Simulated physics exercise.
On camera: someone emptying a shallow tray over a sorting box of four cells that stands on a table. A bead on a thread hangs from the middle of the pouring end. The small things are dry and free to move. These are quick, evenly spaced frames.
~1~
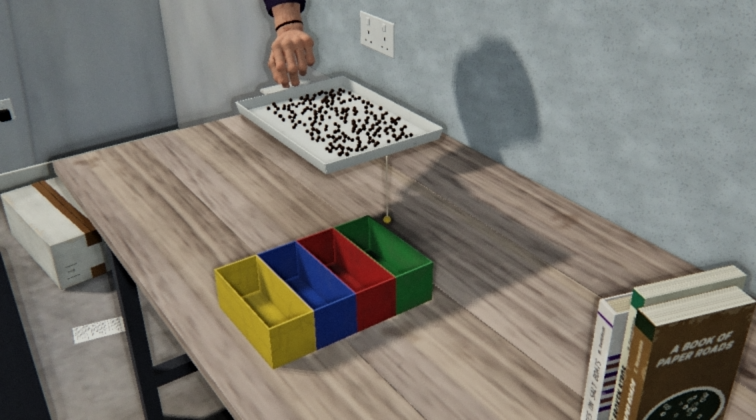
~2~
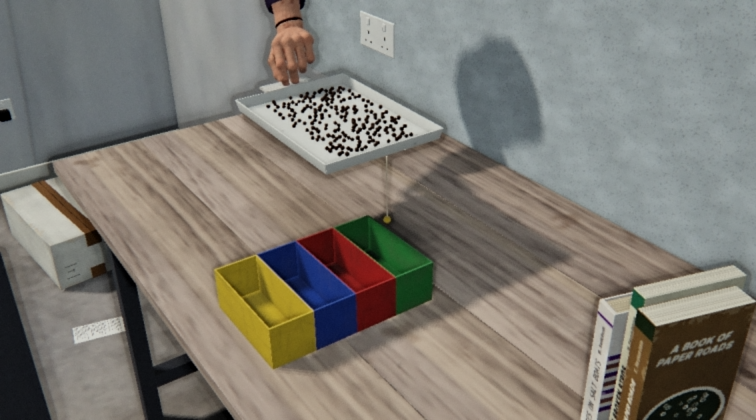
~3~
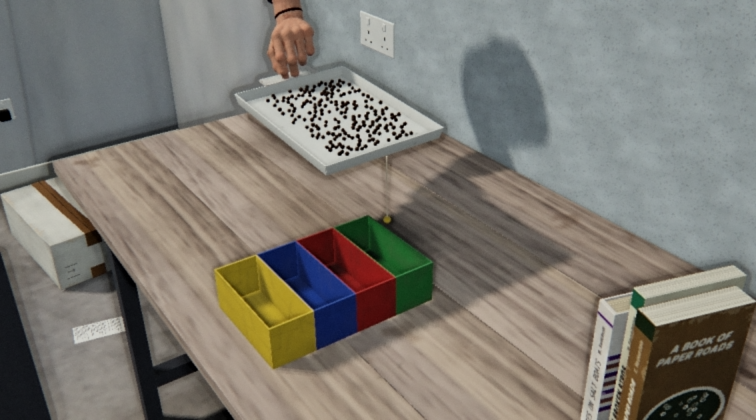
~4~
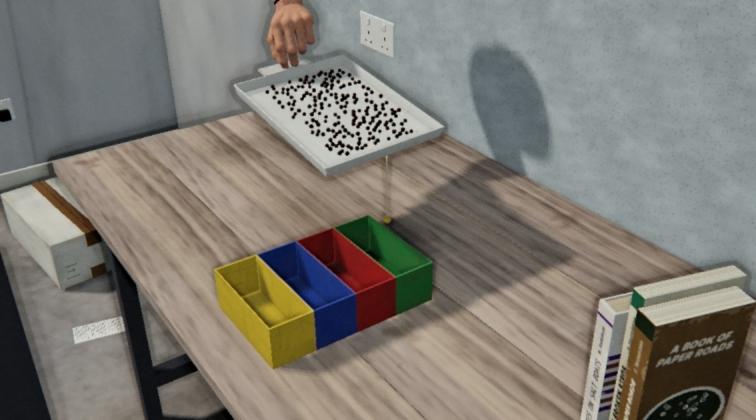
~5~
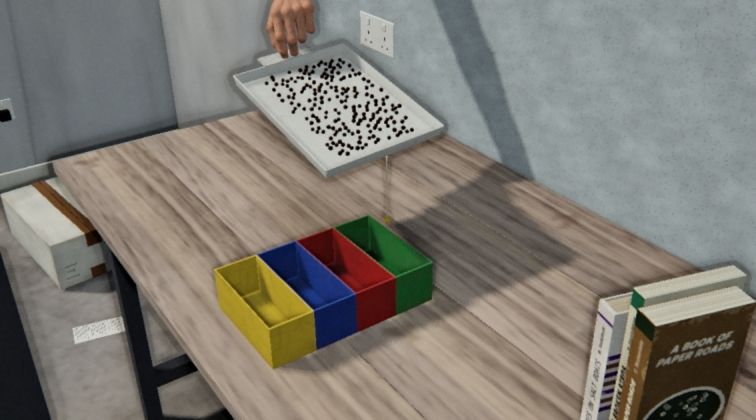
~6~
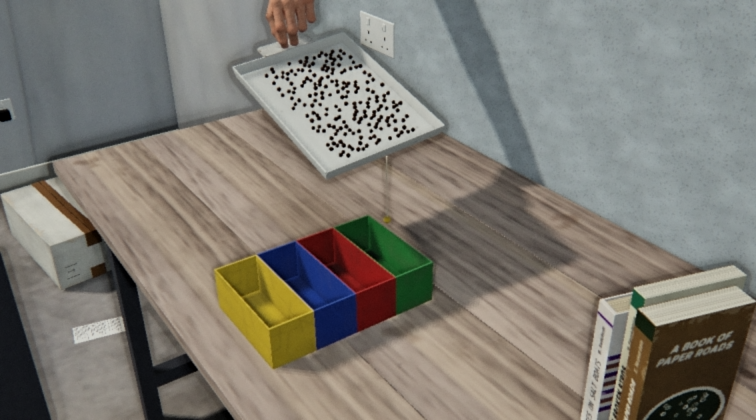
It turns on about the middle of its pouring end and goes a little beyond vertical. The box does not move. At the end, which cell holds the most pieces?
The red cell gets the most.
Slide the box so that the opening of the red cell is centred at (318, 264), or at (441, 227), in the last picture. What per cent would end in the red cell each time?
In turn 30 and 0 in a hundred.
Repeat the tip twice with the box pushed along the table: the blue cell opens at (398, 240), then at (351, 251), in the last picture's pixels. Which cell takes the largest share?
At the first place the cell in yellow, at the second that blue cell.
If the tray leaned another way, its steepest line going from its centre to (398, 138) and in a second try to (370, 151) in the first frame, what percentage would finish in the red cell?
About 0 and 30 per cent.
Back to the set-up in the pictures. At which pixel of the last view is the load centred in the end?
Near (359, 291).
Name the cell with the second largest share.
Second comes that green cell.
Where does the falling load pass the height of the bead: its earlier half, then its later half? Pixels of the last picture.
Early half (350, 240), late half (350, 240).
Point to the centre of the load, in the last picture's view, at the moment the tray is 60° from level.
At about (354, 163).
Shortly afterwards, tray tipped steeply; the bulk on the tray; a little in the red cell; only a few in the green cell; only a few in the blue cell; a little falling or outside the box.
Next, tray tipped right over; near half on the tray; near a quarter in the red cell; a little in the green cell; near a quarter falling or outside the box.
Some moments later, tray tipped past a quarter turn; near two thirds in the red cell; near a third in the green cell; only a few falling or outside the box.
In the end, tray tipped past a quarter turn; near two thirds in the red cell; near a third in the green cell; none at all in the yellow cell; none at all in the blue cell; only a few outside the box.
